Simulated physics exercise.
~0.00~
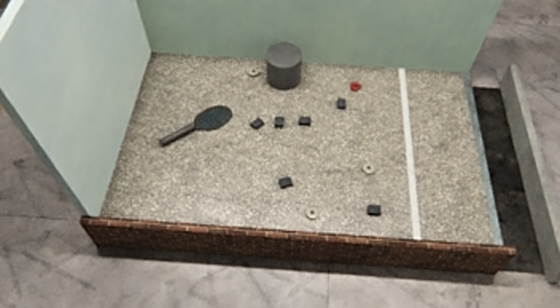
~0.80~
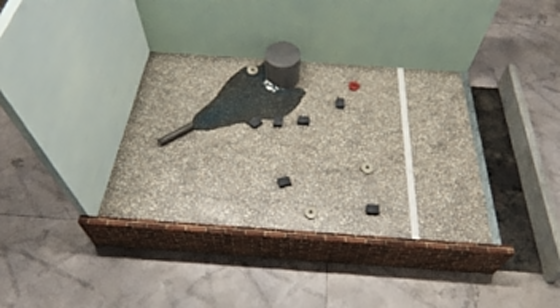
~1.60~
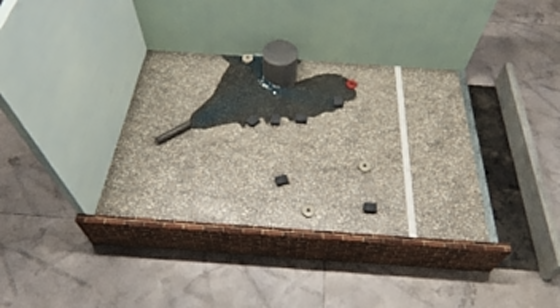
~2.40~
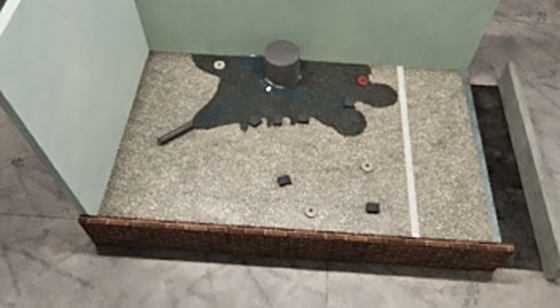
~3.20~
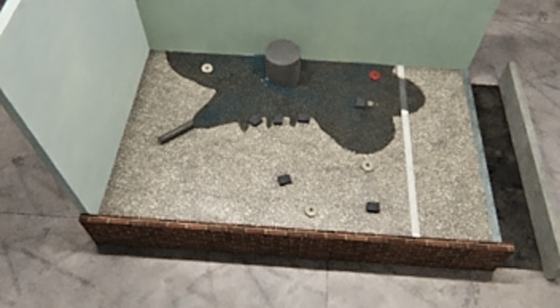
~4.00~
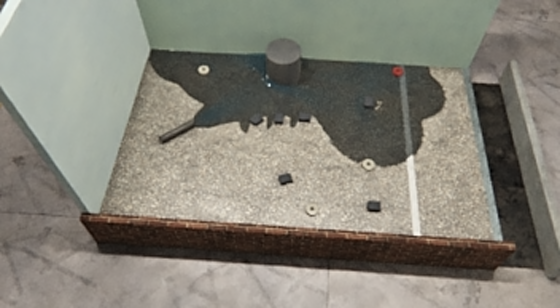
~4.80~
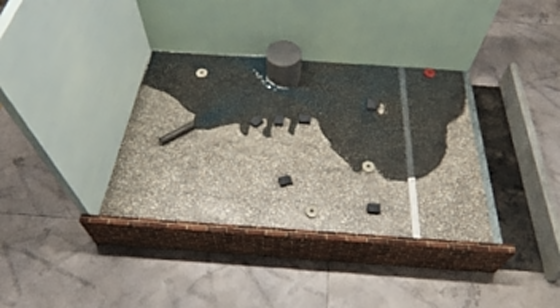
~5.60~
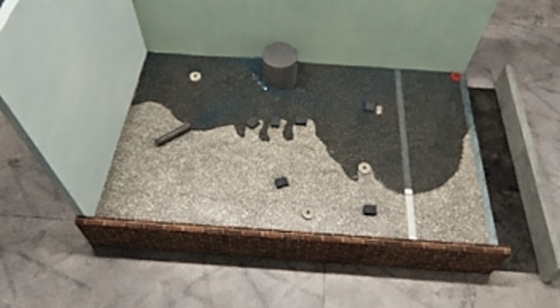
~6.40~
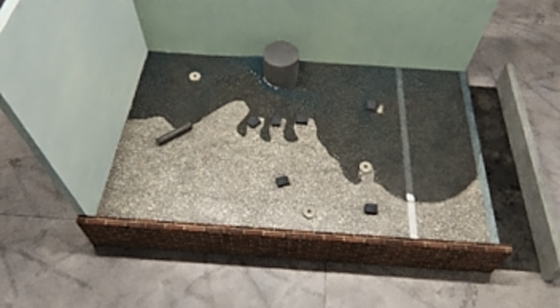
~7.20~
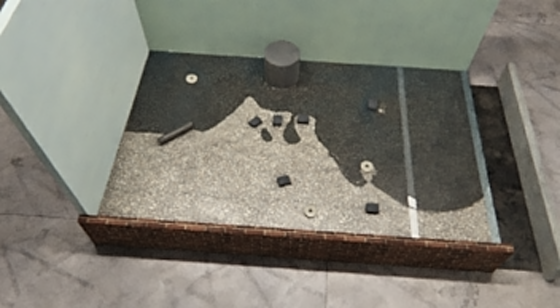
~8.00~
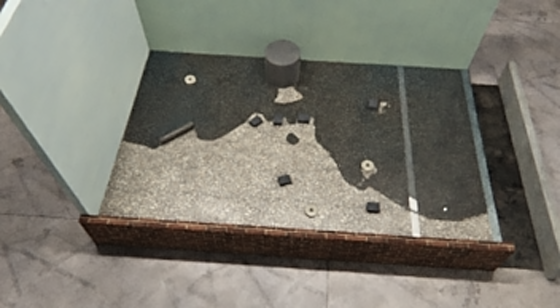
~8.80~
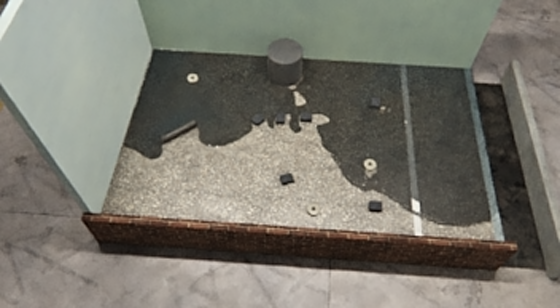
Dark water spread from the pipe end across the pebbly floor, around the grey cylinder and most of the dark blocks, carrying the red lid right, past the painted stripe and out of sight, while a pale ring drifted left and settled.
